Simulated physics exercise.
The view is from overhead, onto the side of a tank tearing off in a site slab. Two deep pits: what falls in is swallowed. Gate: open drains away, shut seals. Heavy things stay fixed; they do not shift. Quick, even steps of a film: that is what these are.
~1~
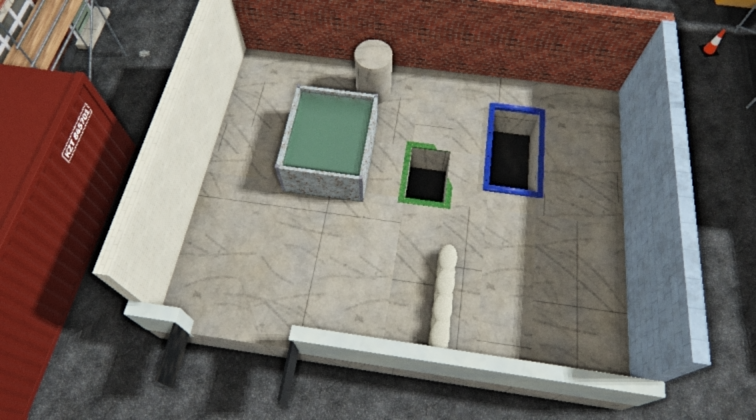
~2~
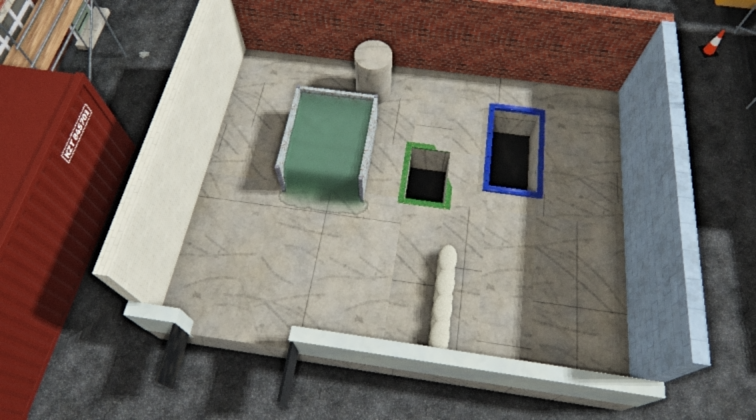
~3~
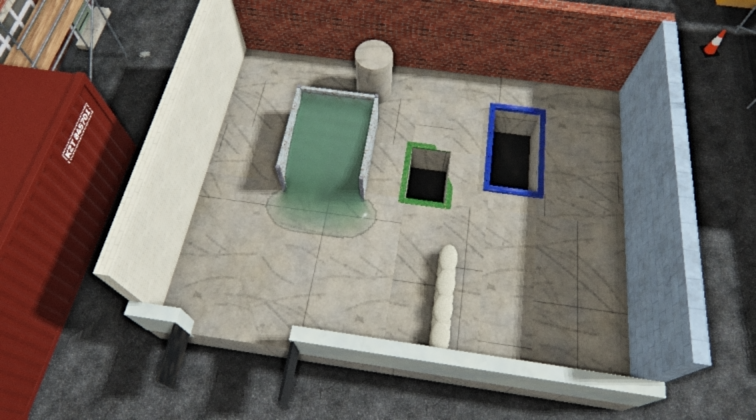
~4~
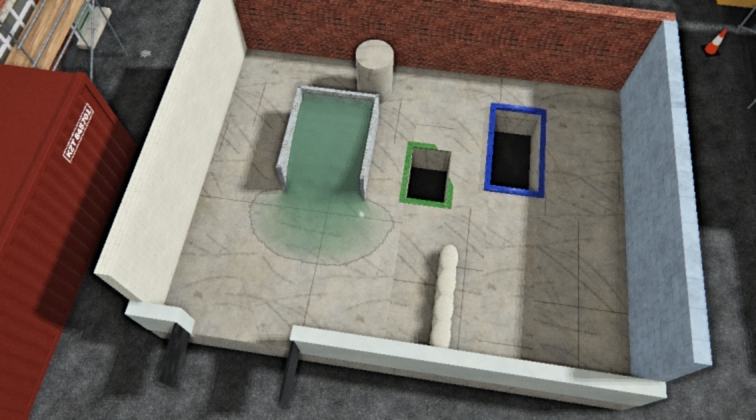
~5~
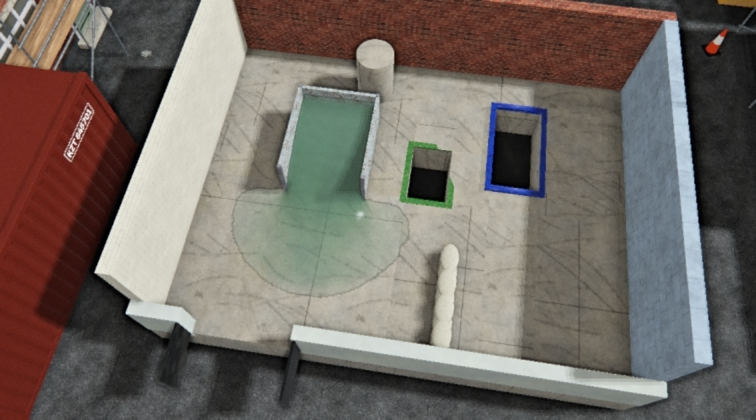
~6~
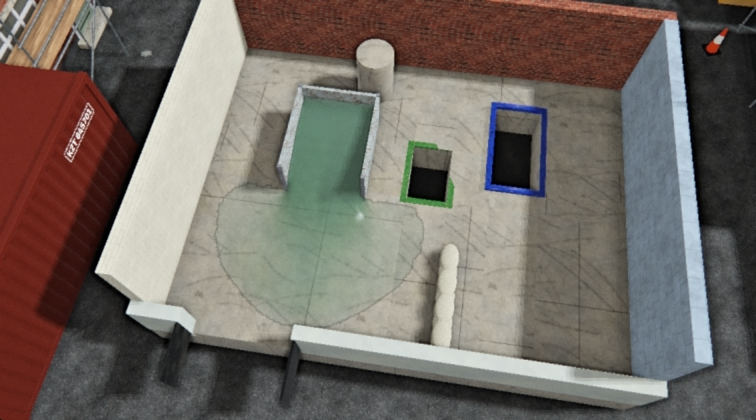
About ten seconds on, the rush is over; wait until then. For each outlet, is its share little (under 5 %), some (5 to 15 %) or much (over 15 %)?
Shares: The gate gets much; the blue pit gets little; the green pit gets some.
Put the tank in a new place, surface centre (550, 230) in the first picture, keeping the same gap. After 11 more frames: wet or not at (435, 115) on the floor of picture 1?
There: No water.
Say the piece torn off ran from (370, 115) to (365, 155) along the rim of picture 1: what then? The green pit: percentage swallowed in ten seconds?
Green takes 70 in a hundred.
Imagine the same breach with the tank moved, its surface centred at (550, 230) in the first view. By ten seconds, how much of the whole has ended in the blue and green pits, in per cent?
After ten seconds: Blue pit around 6 percent, green pit around 12 percent.
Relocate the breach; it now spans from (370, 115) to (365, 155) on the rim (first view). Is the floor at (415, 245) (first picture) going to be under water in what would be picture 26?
Submerged.
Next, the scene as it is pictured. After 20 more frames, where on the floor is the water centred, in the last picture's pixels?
At about (338, 258).
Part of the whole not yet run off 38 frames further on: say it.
I'd put it near 50 %.
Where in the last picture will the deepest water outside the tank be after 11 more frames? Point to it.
At about (410, 352).
A moment on, water covers 25 % of the floor; the gate 7 %, the blue pit 0 %, the green pit 0 %.
Next, water covers 30 % of the floor; the gate 19 %, the blue pit 0 %, the green pit 0 %.
Then, water covers 35 % of the floor; the gate 33 %, the blue pit 0 %, the green pit 0 %.
Later, water covers 50 % of the floor; the gate 45 %, the blue pit 0 %, the green pit 5 %.
In the end, water covers 60 % of the floor; the gate 53 %, the blue pit 0 %, the green pit 8 %.
